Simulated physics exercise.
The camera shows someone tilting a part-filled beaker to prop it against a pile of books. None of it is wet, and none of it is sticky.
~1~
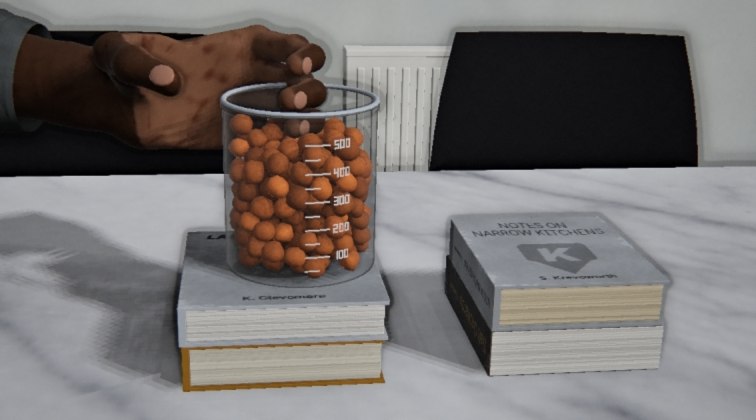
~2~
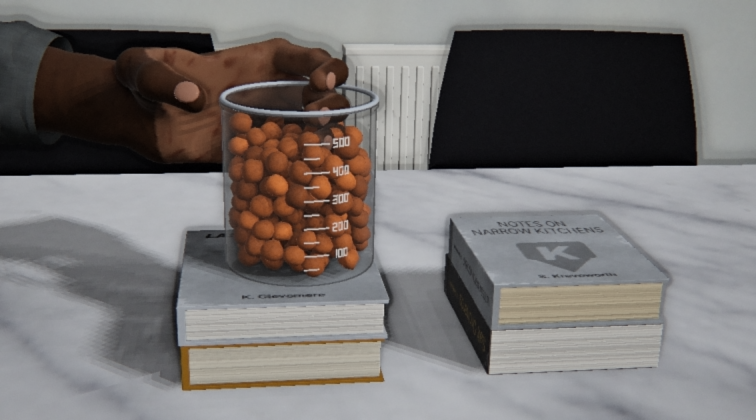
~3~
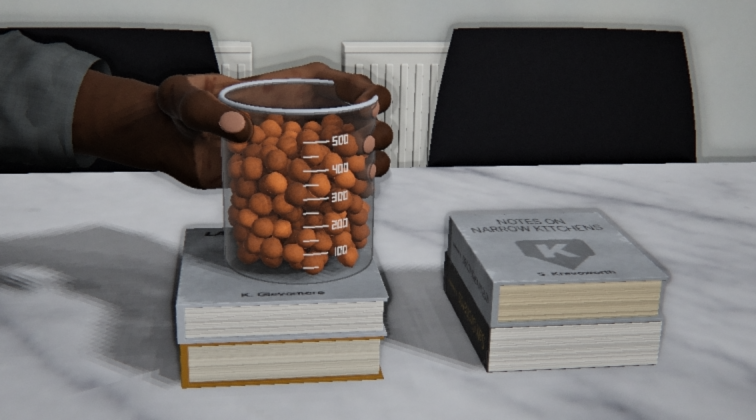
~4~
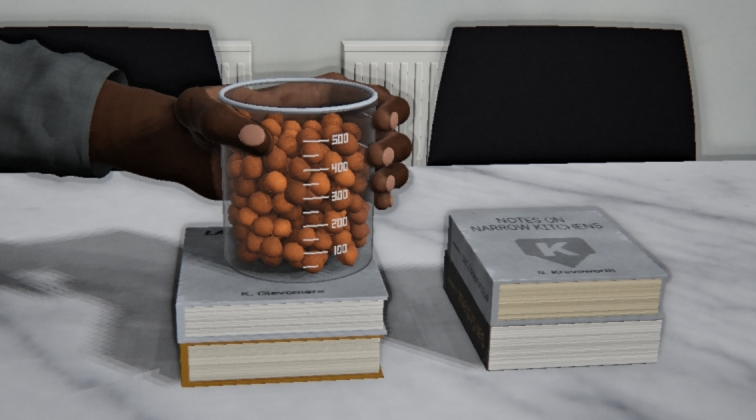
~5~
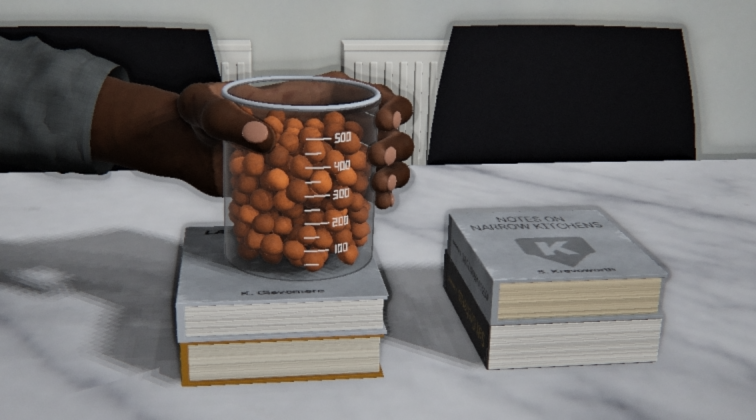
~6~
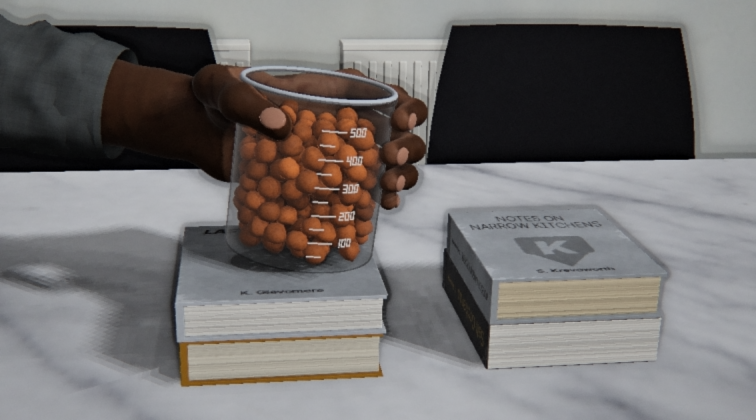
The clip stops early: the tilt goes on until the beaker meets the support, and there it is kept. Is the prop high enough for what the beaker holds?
In the end the load escapes, at least partly.
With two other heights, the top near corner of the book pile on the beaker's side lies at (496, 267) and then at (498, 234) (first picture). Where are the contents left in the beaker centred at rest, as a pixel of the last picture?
Around (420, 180) in the first case, around (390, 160) in the second.
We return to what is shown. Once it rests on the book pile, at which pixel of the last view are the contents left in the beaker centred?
Roughly (431, 191).
Then, 0.29 s after the last picture, the beaker leans 30°; everything is still inside.
Then, 0.65 s after the last picture, the beaker leans 58°; everything is still inside.
Then, 1.04 s after the last picture, the beaker leans 84°; a stray few of the coated peanuts out of it.
At rest, the beaker rests on the book pile at 84°; a small part of the coated peanuts out of it.
